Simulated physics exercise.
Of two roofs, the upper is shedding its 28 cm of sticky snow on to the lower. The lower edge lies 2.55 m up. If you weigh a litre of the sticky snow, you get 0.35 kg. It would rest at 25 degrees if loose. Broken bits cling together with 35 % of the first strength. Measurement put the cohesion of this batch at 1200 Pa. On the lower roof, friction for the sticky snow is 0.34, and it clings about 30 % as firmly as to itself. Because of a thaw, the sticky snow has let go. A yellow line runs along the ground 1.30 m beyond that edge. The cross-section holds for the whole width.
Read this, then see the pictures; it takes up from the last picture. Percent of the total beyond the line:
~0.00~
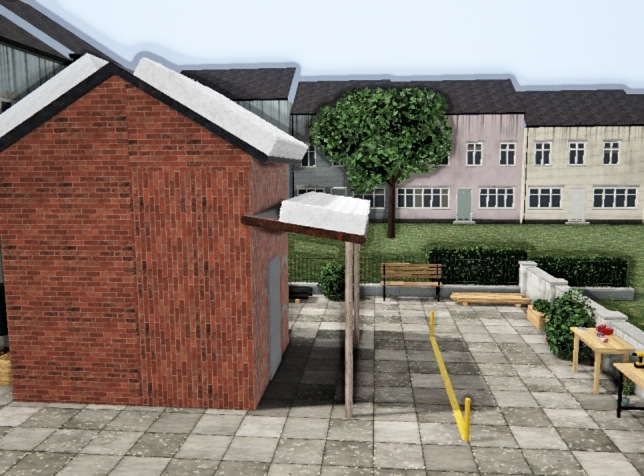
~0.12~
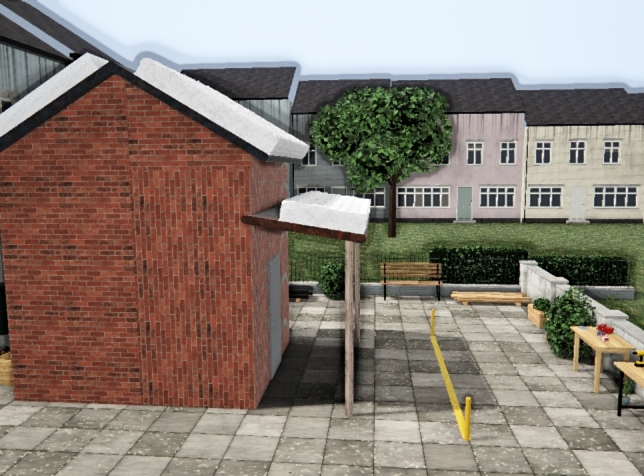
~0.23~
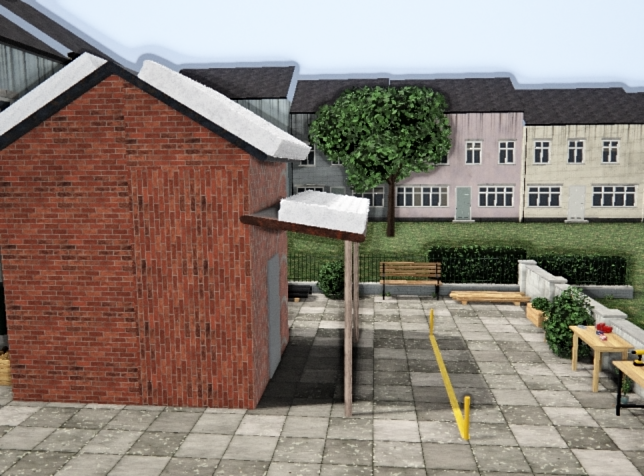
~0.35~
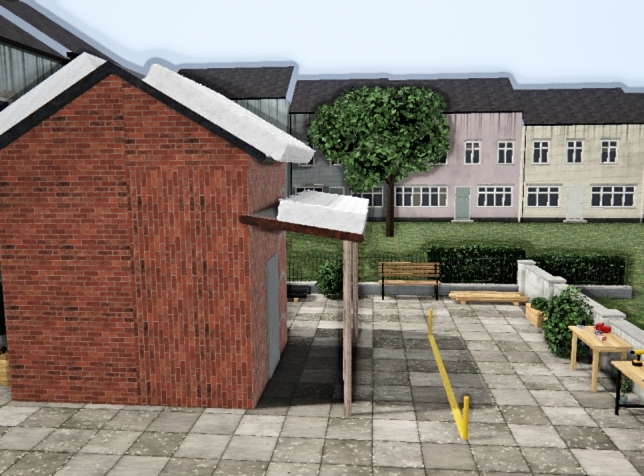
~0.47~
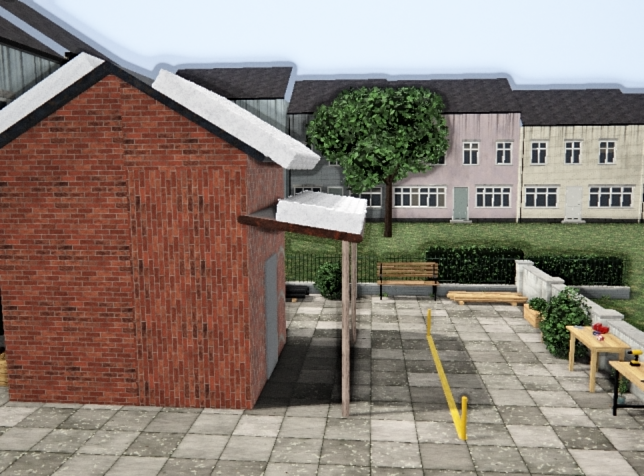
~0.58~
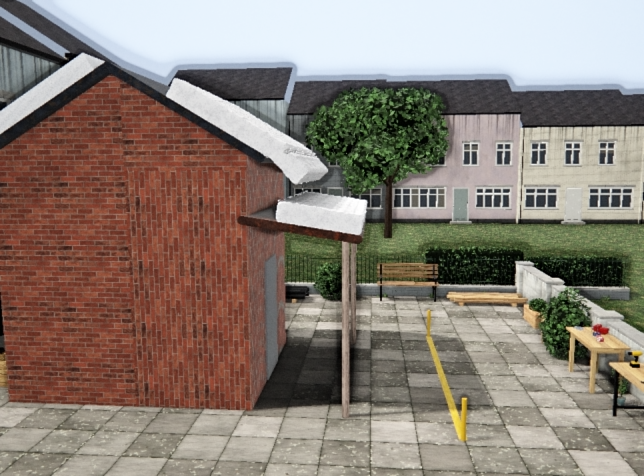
25 %.
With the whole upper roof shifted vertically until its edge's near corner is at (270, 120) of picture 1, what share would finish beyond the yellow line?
Roughly 45 %.
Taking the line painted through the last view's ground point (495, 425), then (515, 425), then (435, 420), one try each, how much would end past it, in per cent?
10 %, then 6 %, then 35 %.
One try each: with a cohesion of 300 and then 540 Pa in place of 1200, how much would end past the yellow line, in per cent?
In order: Around 50 % and around 40 %.
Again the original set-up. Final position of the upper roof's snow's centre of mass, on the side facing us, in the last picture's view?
Close to (421, 362) in the last picture.
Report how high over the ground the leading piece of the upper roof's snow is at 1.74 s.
Height: Approx. 0.4 m.
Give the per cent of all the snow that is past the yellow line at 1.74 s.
I'd put it at close to 3 in a hundred.
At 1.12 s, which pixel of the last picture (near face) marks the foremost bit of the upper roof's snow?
Near (377, 209).
By 1.12 s, none is below the lower edge and 0 % is past the line.
By 1.74 s, 33 % is below the lower edge and 3 % is past the line.
By 2.37 s, 55 % is below the lower edge and 24 % is past the line.
By 3.00 s, 59 % is below the lower edge and 25 % is past the line.
By 3.60 s, at the end, 59 % is below the lower edge and 25 % is past the line.
